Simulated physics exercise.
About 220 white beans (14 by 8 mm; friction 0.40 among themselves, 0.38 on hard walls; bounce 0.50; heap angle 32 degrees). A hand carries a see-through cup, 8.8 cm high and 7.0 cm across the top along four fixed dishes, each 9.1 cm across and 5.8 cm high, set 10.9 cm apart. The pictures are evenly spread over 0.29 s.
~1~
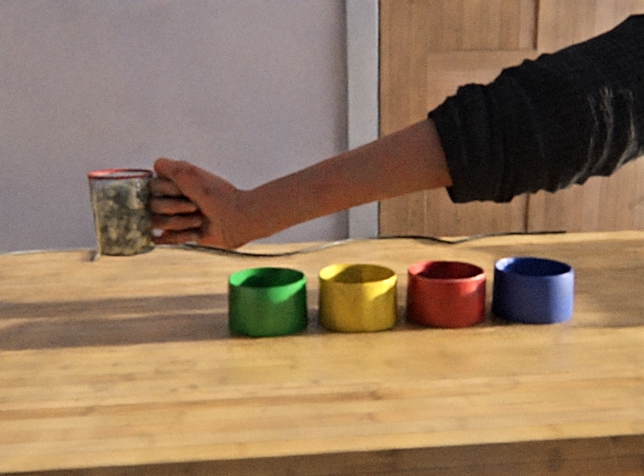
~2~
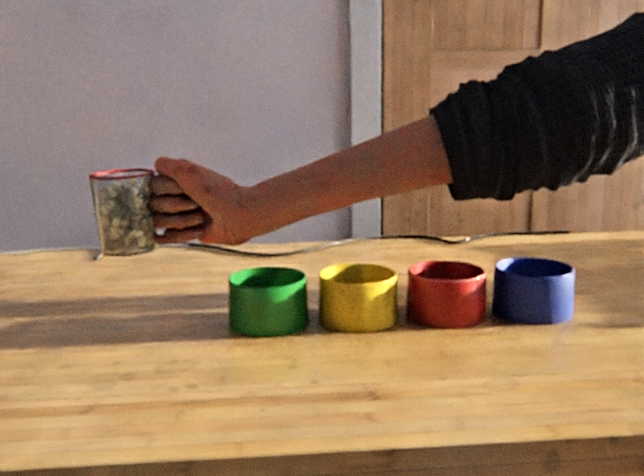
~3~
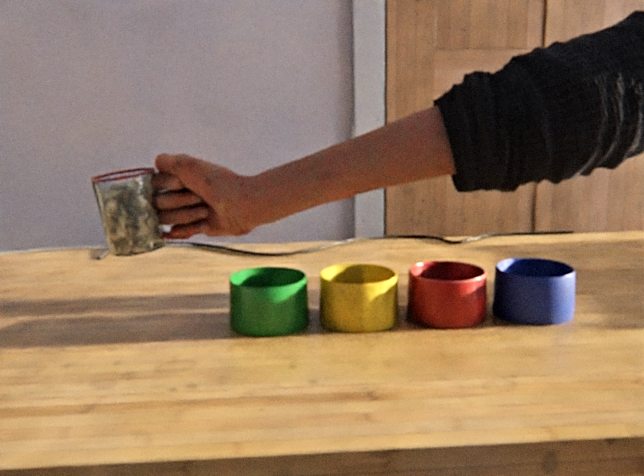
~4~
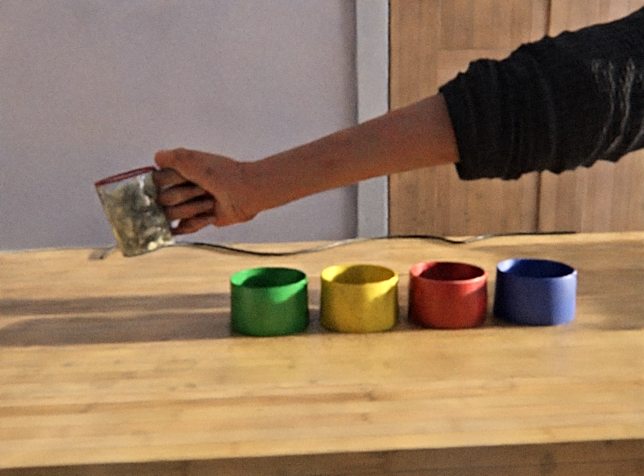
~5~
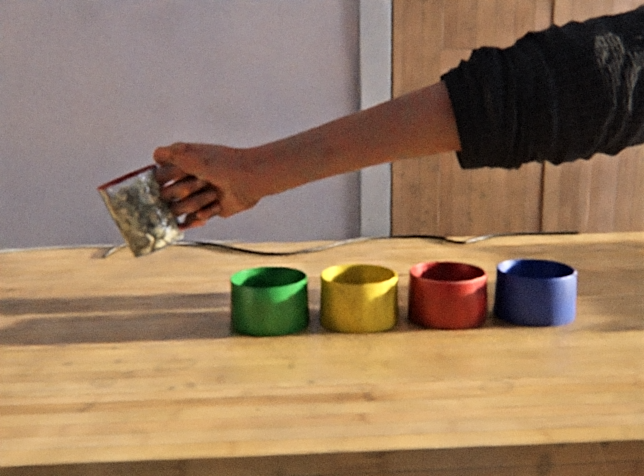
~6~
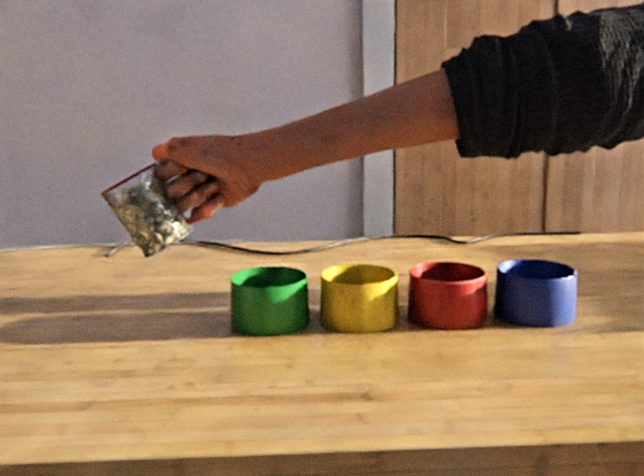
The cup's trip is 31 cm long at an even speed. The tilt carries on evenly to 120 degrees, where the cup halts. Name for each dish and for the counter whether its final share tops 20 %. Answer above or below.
Red: Below, blue: Below, green: Below, yellow: Below, counter: Above.
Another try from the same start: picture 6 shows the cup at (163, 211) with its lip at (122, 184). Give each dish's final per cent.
Red 0; blue 0; green 10; yellow 70.
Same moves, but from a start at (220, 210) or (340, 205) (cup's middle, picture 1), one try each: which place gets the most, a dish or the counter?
Most goes to: Green, then yellow.
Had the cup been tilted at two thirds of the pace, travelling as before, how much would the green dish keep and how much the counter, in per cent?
Then: Green 20, counter 80.
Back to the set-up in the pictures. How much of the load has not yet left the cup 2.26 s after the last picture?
Roughly 0 per cent.
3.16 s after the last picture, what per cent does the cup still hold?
Some 0 per cent of the load.
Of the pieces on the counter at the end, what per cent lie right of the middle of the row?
Some 0 per cent.
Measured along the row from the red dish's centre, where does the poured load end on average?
About 35 cm to its left.
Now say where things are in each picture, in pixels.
Cup at (124, 212), tilt 0 degrees, lip at (89, 175), moved 0.0 cm; middle of the pieces at (124, 216); green dish at (267, 278); yellow dish at (358, 274); red dish at (446, 270); blue dish at (533, 267), in the first frame.
Cup at (126, 212), tilt 2 degrees, lip at (91, 176), moved 0.1 cm; middle of the pieces at (127, 216), in the second frame.
Cup at (131, 212), tilt 7 degrees, lip at (93, 179), moved 0.6 cm; middle of the pieces at (132, 216), in the third frame.
Cup at (138, 212), tilt 14 degrees, lip at (96, 184), moved 1.1 cm; middle of the pieces at (139, 215), in the fourth frame.
Cup at (143, 212), tilt 21 degrees, lip at (99, 188), moved 1.7 cm; middle of the pieces at (145, 215), in the fifth frame.
Cup at (149, 211), tilt 28 degrees, lip at (103, 193), moved 2.3 cm; middle of the pieces at (151, 214); green dish at (269, 277); yellow dish at (359, 275); red dish at (448, 272); blue dish at (536, 270), in the sixth frame.
Then, 1.36 s after the last picture, tilt 120 degrees; cup holds 0 %.
Then, 2.26 s after the last picture, tilt 120 degrees; cup holds 0 %.
Then, 3.16 s after the last picture, tilt 120 degrees; cup holds 0 %.
In the end, red 0 %, blue 0 %, green 0 %, yellow 0 %, counter 100 %.
